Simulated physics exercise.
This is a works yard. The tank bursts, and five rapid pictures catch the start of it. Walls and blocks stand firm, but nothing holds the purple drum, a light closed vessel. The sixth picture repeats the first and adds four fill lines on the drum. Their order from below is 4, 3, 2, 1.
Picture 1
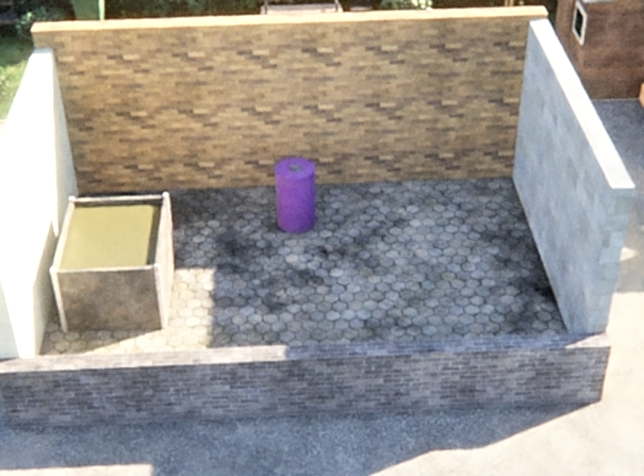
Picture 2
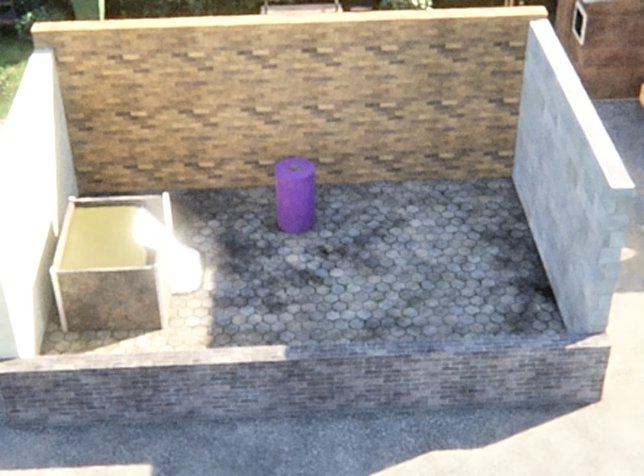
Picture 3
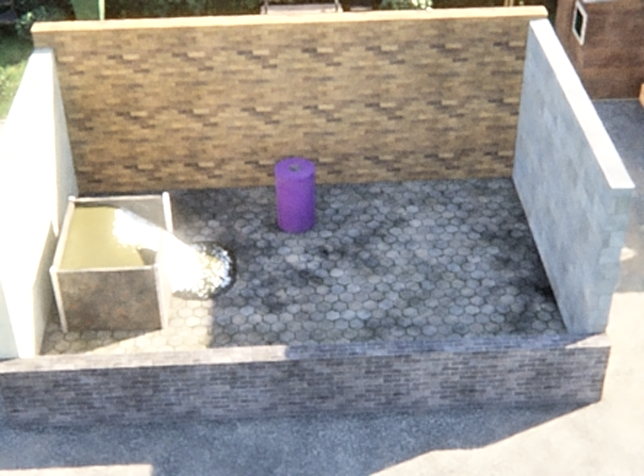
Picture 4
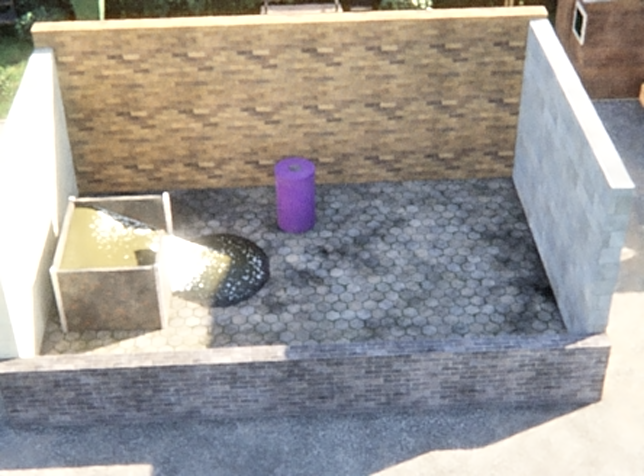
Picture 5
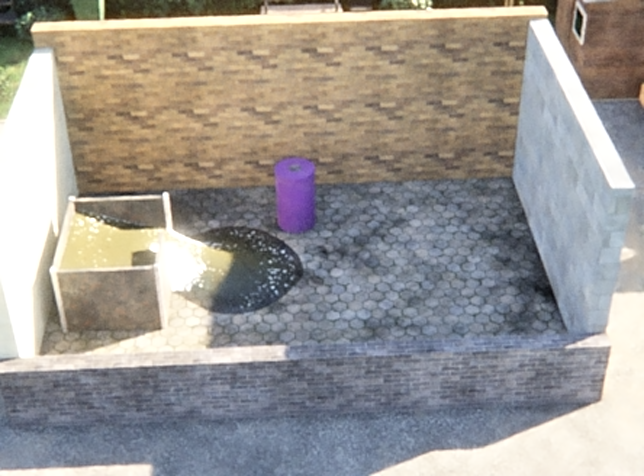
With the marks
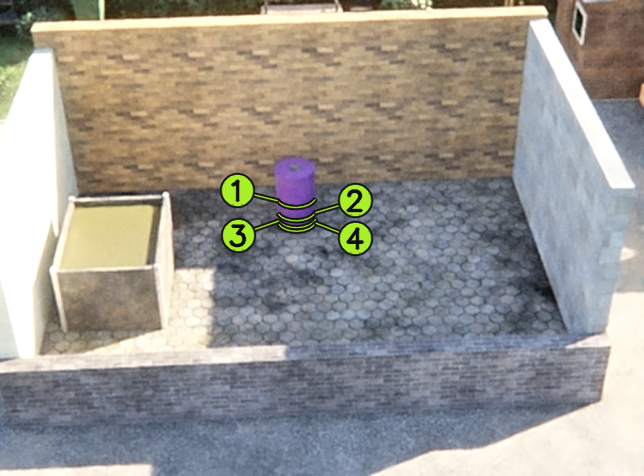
Water fills an open tank at the left of a walled, paved yard, then bursts through the tank's right side and pours onto the ground. It foams and spreads rightward in a widening dark puddle across the paving, its edge drawing nearer to a purple drum that stays standing in place.
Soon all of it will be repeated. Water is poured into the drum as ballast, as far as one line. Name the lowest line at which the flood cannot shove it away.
Choose 1.
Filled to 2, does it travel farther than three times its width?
No, it does not.
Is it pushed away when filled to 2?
Yes, that goes wrong.
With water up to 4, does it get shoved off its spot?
Yes, it does.
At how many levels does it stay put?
One of the four.
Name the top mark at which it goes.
That is mark 2.
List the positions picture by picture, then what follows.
The first picture shows lid of the purple drum at (295, 168); tank full, its middle at (113, 237).
In the second picture, 2 % of the ground under water, its edge towards the drum at (193, 250).
In the third picture, 3 % of the ground under water, its edge towards the drum at (225, 252).
In the fourth picture, 6 % of the ground under water, its edge towards the drum at (254, 249).
The fifth picture shows lid of the purple drum at (295, 168); 9 % of the ground under water, its edge towards the drum at (277, 242).
In lime, 1 at (296, 207); 2 at (297, 220); 3 at (297, 227); 4 at (297, 231); from the bottom up 4, 3, 2, 1.
For mark 1, it shifts by a finger or two and stays.
For mark 2, it is pushed about its own width away.
For mark 3, it is pushed about 5 times its own width away.
For mark 4, it is pushed about 6 times its own width away.
